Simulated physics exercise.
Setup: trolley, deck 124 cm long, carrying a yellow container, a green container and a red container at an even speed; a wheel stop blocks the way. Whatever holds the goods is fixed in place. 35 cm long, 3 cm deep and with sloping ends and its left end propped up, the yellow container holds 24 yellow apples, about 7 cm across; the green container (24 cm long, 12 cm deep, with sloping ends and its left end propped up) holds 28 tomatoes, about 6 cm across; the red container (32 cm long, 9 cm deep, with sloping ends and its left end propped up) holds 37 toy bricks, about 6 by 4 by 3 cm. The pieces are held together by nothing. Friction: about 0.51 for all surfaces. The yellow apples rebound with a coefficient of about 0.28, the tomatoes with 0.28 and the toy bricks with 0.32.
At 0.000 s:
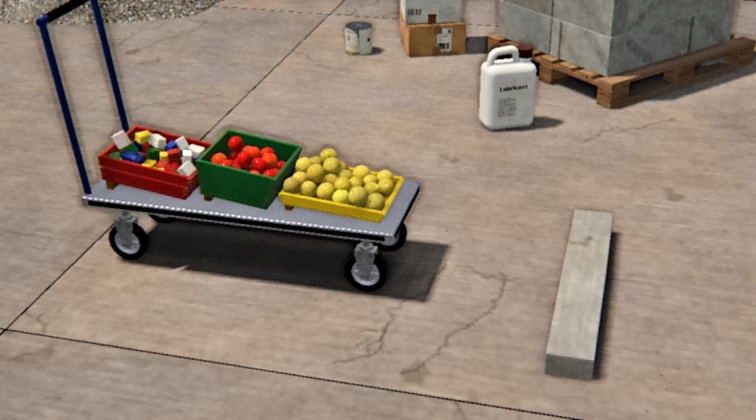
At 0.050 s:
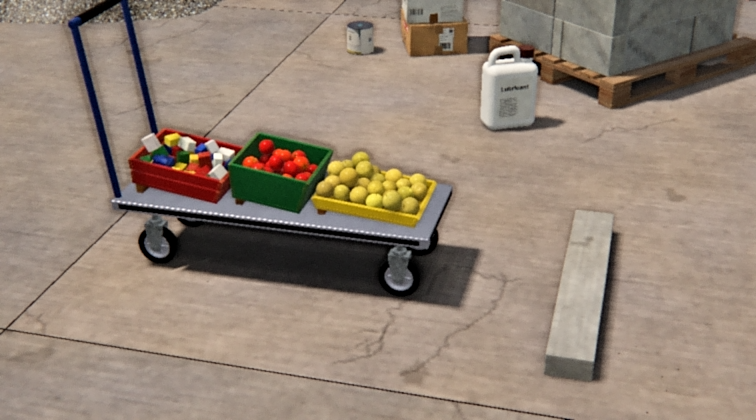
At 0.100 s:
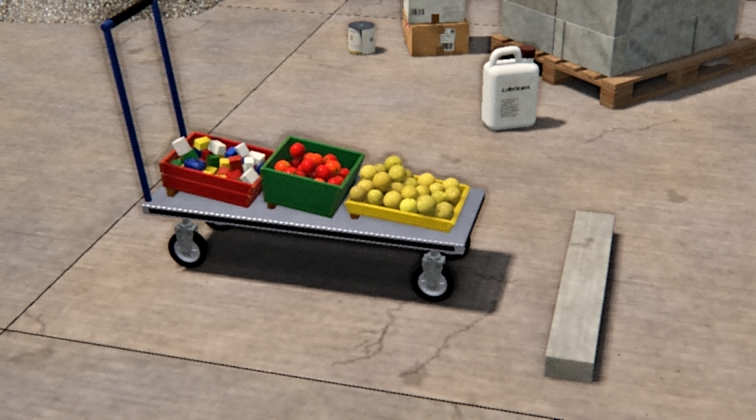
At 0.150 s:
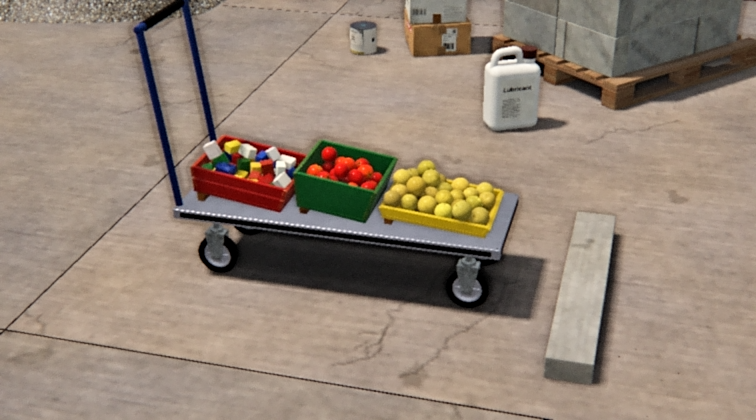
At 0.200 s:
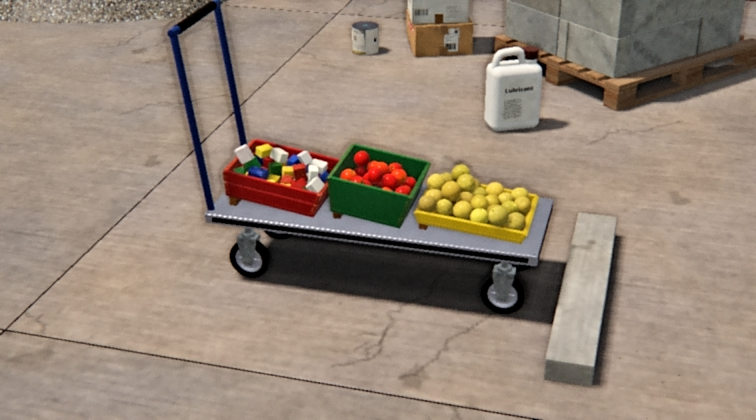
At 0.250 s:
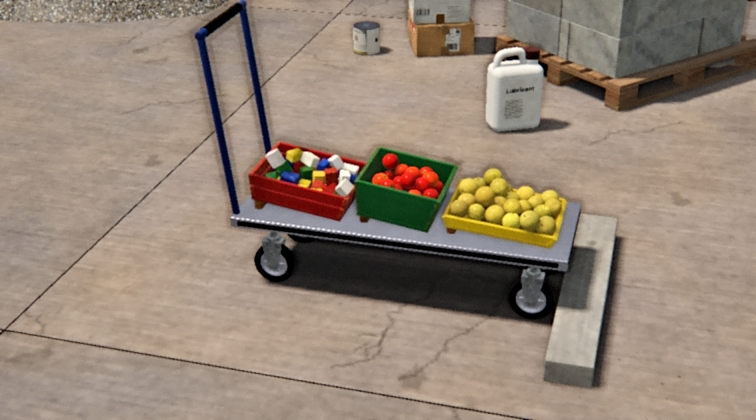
The clip opens on a blue-handled platform cart on concrete, carrying a red container of toy bricks, a green one of round red items and a yellow one of round yellow items. It rolls steadily right, narrowing the gap until its front wheel is beside a concrete bar, the loads still inside.
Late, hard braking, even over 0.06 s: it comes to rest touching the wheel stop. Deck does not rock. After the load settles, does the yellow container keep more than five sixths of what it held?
No, my guess is the losses will surpass a sixth of the load.
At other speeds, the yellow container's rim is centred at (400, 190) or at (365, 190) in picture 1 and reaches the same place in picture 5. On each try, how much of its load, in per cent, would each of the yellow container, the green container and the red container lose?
Yellow container 20 and 40, green container 0 and 0, red container 0 and 10 per cent.
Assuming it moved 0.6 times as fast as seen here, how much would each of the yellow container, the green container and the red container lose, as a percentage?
Then the yellow container sheds 20 per cent, the green container 0 per cent, and the red container 0 per cent.
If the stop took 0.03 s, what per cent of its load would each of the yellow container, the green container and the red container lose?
Then yellow container 70, green container 0, red container 20 per cent.
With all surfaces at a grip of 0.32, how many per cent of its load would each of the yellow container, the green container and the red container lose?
Yellow container 50, green container 10, red container 10 per cent.
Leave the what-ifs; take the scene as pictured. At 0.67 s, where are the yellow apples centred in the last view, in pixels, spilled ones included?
In the last picture they centre on about (553, 221).
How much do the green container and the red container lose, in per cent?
Green container: 5 %; red container: 20 %.
After 0.32 s, 3 of 24 out of the yellow container, 0 of 28 out of the green container and 1 of 37 out of the red container.
After 0.44 s, 8 of 24 out of the yellow container, 1 of 28 out of the green container and 2 of 37 out of the red container.
After 0.67 s, 11 of 24 out of the yellow container, 1 of 28 out of the green container and 5 of 37 out of the red container.
When it is over (at 1.17 s), 11 of 24 out of the yellow container, 1 of 28 out of the green container and 7 of 37 out of the red container. Asked share, 11 of 24, 46 per cent.
